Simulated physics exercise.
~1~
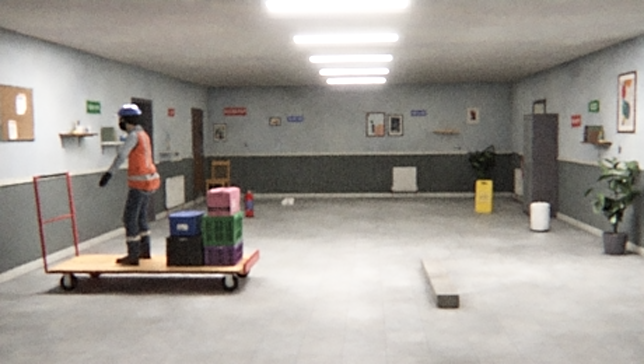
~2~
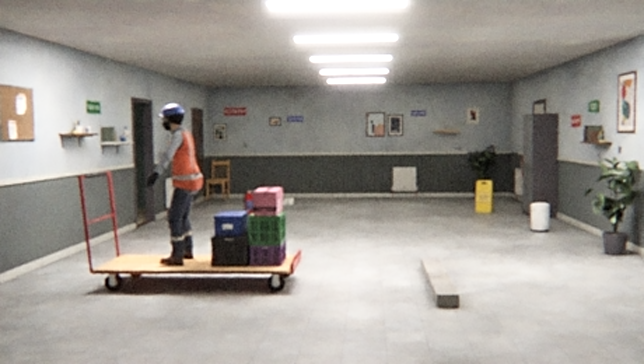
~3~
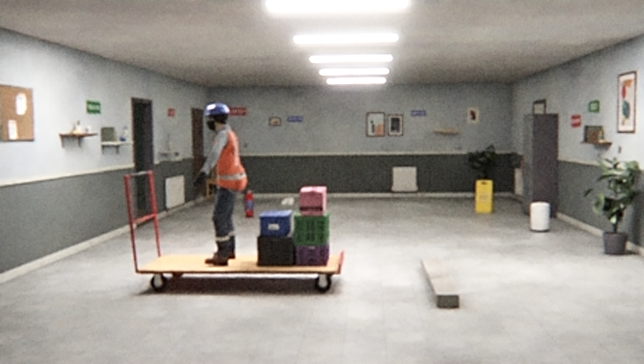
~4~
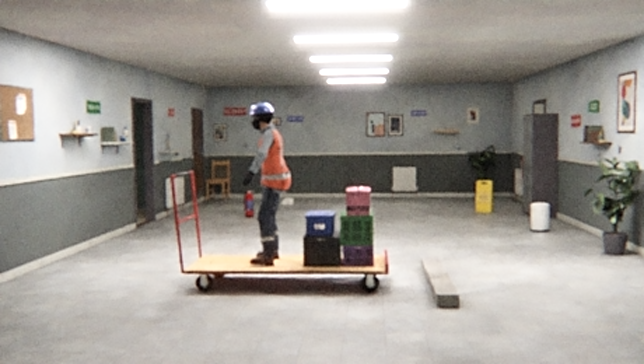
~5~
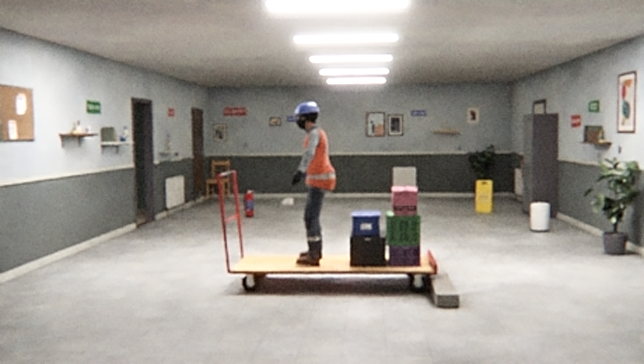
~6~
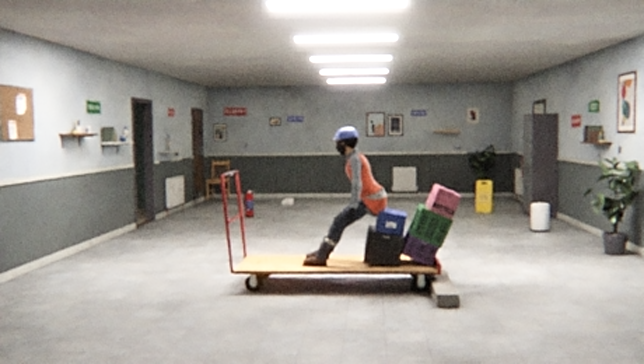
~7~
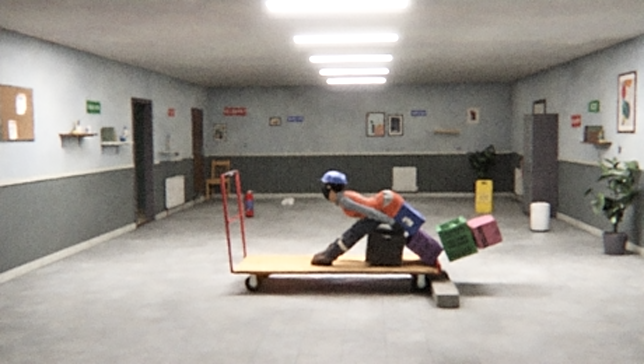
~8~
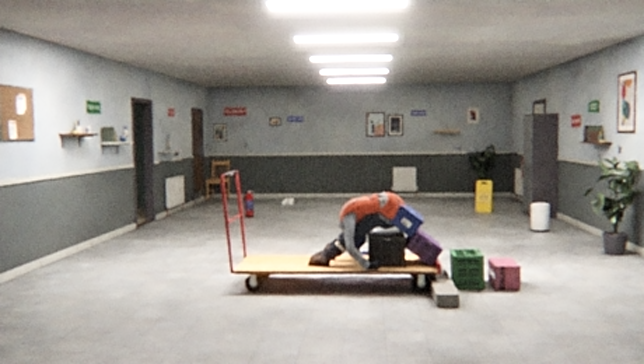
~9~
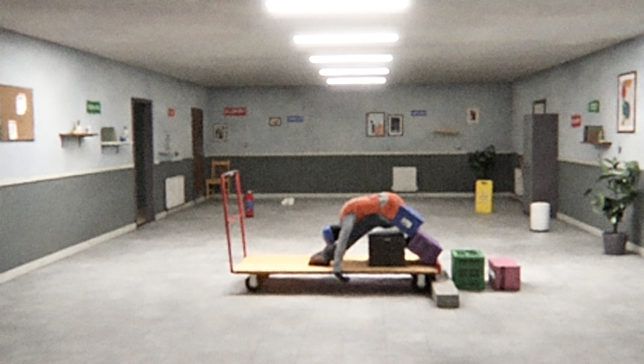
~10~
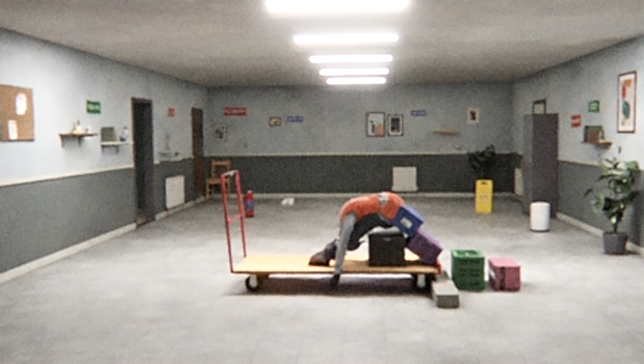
A trolley stops against a beam, spilling two crates and folding its rider over the rest.
